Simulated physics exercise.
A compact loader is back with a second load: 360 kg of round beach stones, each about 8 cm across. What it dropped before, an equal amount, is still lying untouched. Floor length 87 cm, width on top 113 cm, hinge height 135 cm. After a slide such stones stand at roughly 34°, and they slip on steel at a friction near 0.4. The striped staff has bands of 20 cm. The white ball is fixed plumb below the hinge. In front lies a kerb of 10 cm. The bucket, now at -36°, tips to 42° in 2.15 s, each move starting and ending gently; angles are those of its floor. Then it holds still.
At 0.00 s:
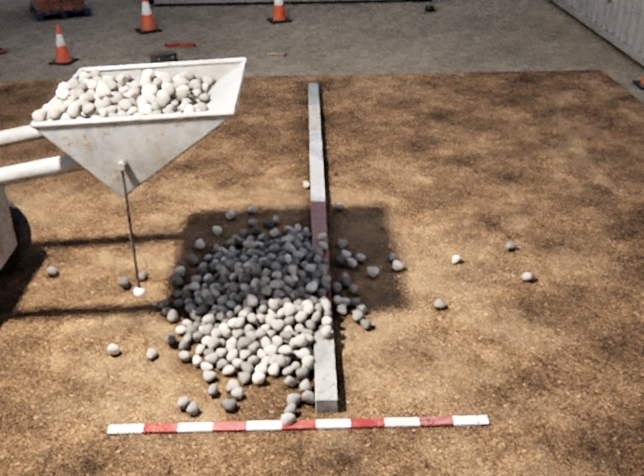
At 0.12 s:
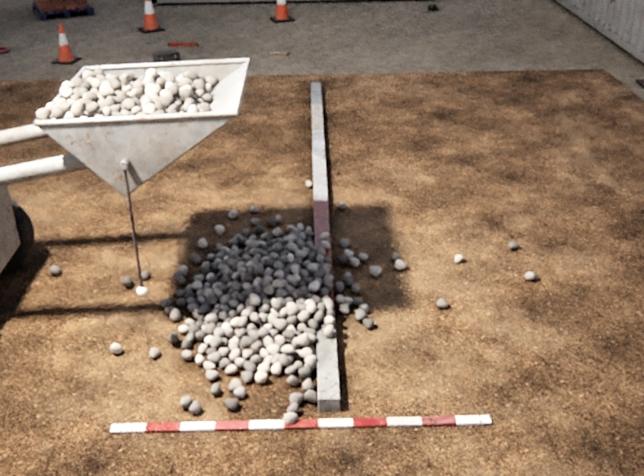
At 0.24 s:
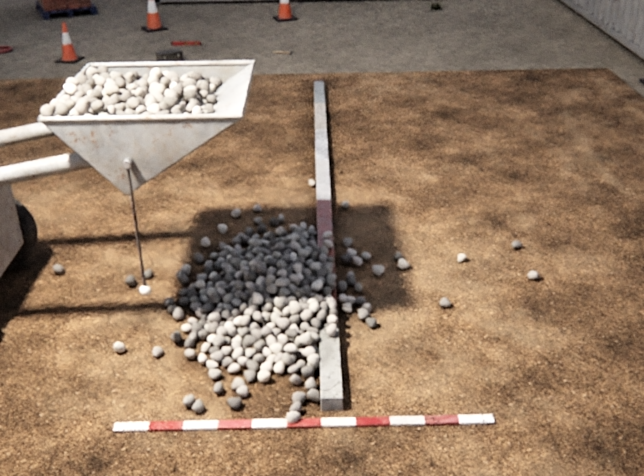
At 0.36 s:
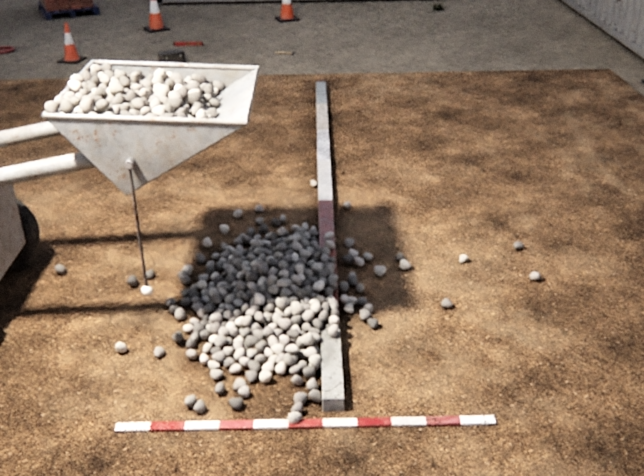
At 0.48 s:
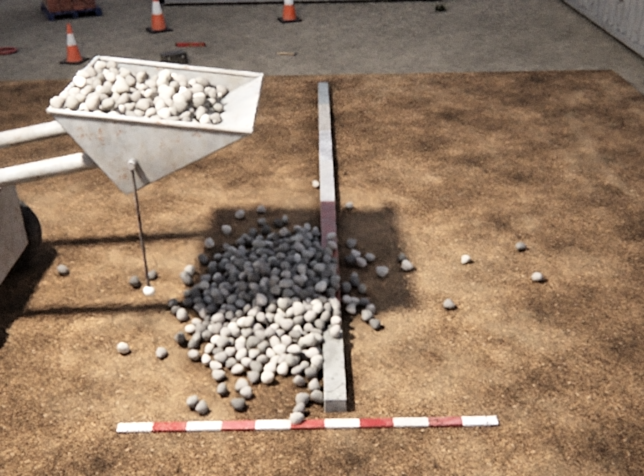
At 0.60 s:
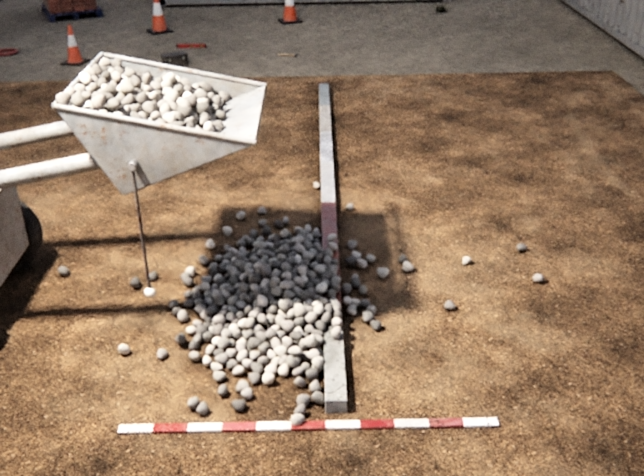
A white bucket full of pale rounded stones tilting slowly down to the right above a stone heap against a low kerb.
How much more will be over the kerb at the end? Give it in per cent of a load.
Some 37 per cent is added.
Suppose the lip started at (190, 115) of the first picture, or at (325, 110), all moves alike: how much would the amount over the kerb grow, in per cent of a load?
First some 5, then 100 per cent.
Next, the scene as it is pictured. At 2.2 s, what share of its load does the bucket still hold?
About 10 per cent.
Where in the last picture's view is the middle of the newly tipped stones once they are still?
Near (307, 285).
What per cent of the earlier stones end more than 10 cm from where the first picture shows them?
About 20 per cent.
After 1.6 s the floor is at 30°; in per cent of one load, 87 in the bucket, 109 on this side of the kerb, 4 over the kerb; the foremost stones are at (442, 268).
After 2.2 s the floor is at 42°; in per cent of one load, 8 in the bucket, 173 on this side of the kerb, 20 over the kerb; the foremost stones are at (451, 275).
After 2.6 s the floor is at 42°; in per cent of one load, 0 in the bucket, 165 on this side of the kerb, 35 over the kerb; the foremost stones are at (475, 284).
After 5.2 s the floor is at 42°; in per cent of one load, 0 in the bucket, 159 on this side of the kerb, 41 over the kerb; the foremost stones are at (497, 265). Net gain over the kerb, 37.
